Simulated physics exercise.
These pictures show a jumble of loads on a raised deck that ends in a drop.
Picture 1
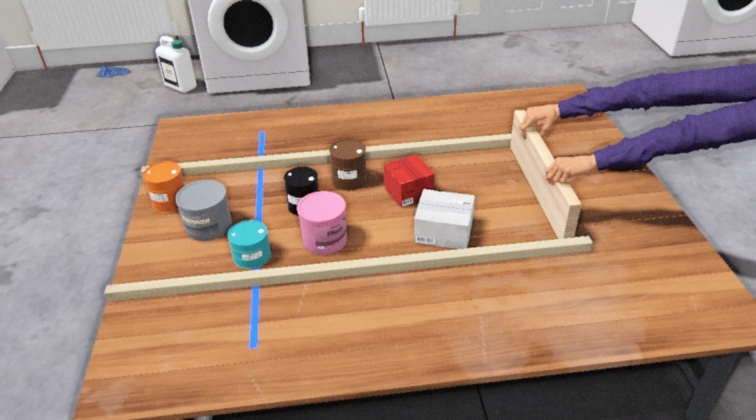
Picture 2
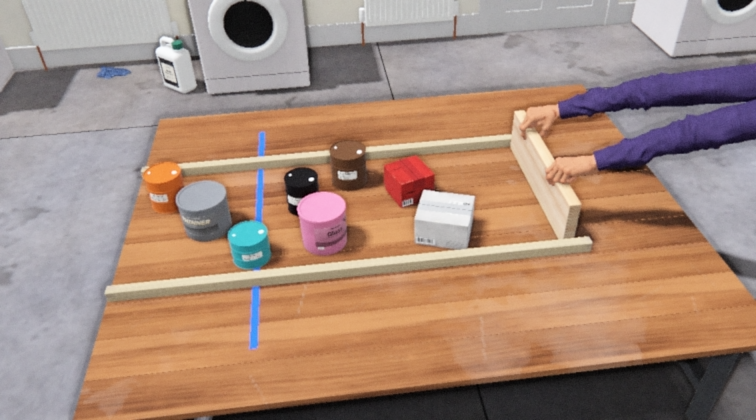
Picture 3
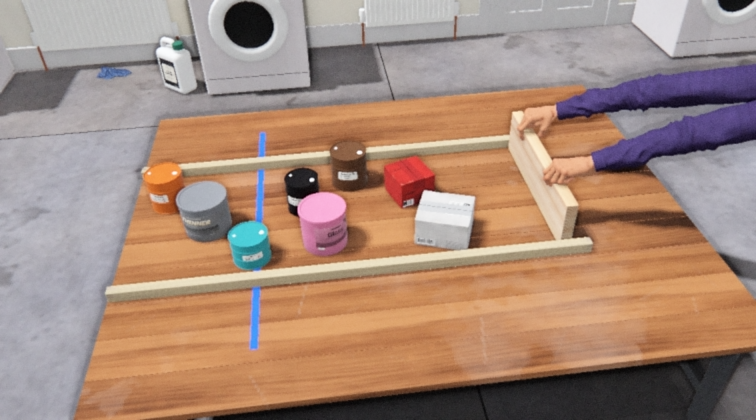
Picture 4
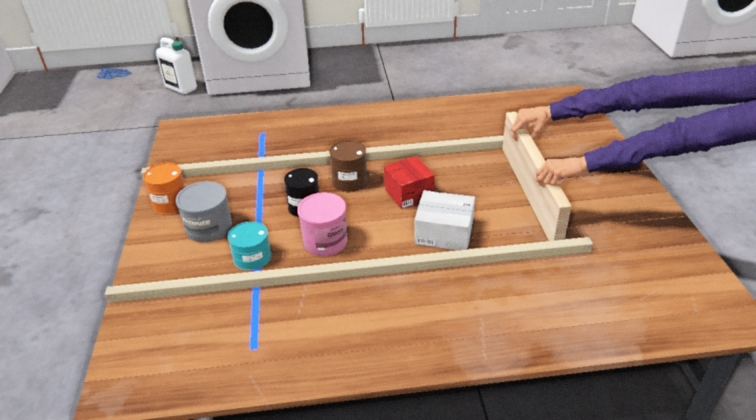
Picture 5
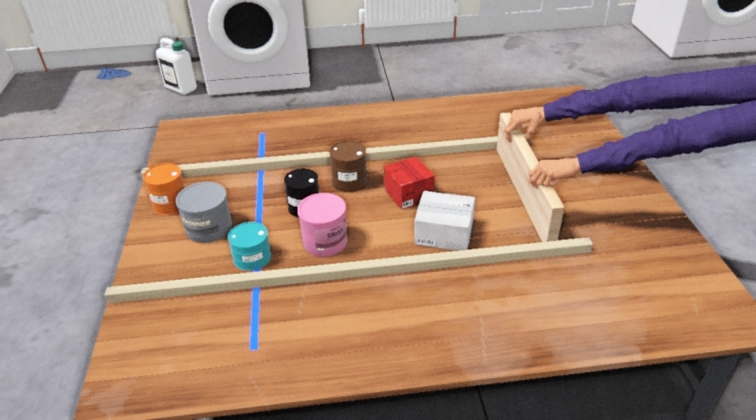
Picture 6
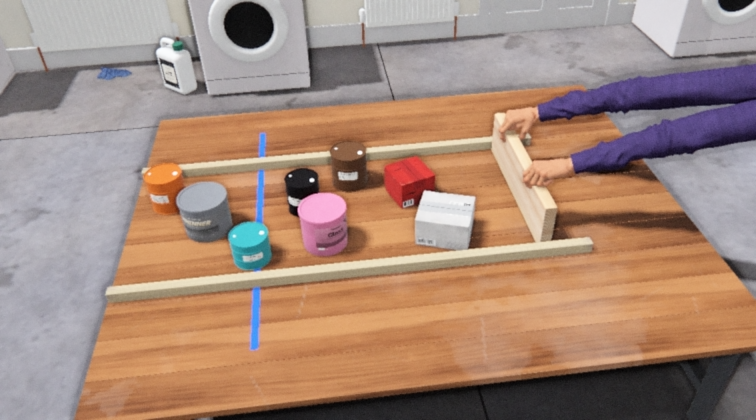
Two hands sliding a wooden plank slightly left between two rails on a table, the paint cans and small boxes staying still.
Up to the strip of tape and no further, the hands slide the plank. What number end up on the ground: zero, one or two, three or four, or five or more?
Count: Nil.
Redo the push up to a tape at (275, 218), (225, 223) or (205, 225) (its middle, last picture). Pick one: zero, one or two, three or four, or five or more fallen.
No fall at all; none at all; one or two.
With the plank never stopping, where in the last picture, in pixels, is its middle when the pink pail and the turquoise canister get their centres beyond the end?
Pink pail: (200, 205); turquoise canister: (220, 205).
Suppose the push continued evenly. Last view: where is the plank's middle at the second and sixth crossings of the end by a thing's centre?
It sits around (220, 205) and after that around (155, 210).
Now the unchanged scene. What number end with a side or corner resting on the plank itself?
I count 3 of them.
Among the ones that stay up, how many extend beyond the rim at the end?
Expected count: 0.
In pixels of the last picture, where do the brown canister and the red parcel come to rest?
Roughly (240, 172), and the other roughly (239, 198).
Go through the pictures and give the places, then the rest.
Orange canister (166, 187); grey pail (205, 211); turquoise canister (250, 244); plank (541, 172); tape (259, 218), in the first picture.
Grey pail (205, 211); brown canister (349, 166), in the second picture.
Turquoise canister (250, 245); pink pail (324, 225), in the third picture.
Orange canister (166, 189); plank (533, 174), in the fourth picture.
Grey pail (205, 213); red parcel (409, 183), in the fifth picture.
Orange canister (167, 189); grey pail (206, 212); turquoise canister (251, 246); plank (520, 175); tape (259, 219), in the sixth picture.
Early on, none off yet; orange canister at rest near (167, 189); grey pail at rest near (206, 212); turquoise canister at rest near (251, 246).
A while later, none off yet; orange canister at rest near (167, 189); grey pail at rest near (206, 212); turquoise canister travelled a little near (236, 249).
Finally, the number that fall off is zero.
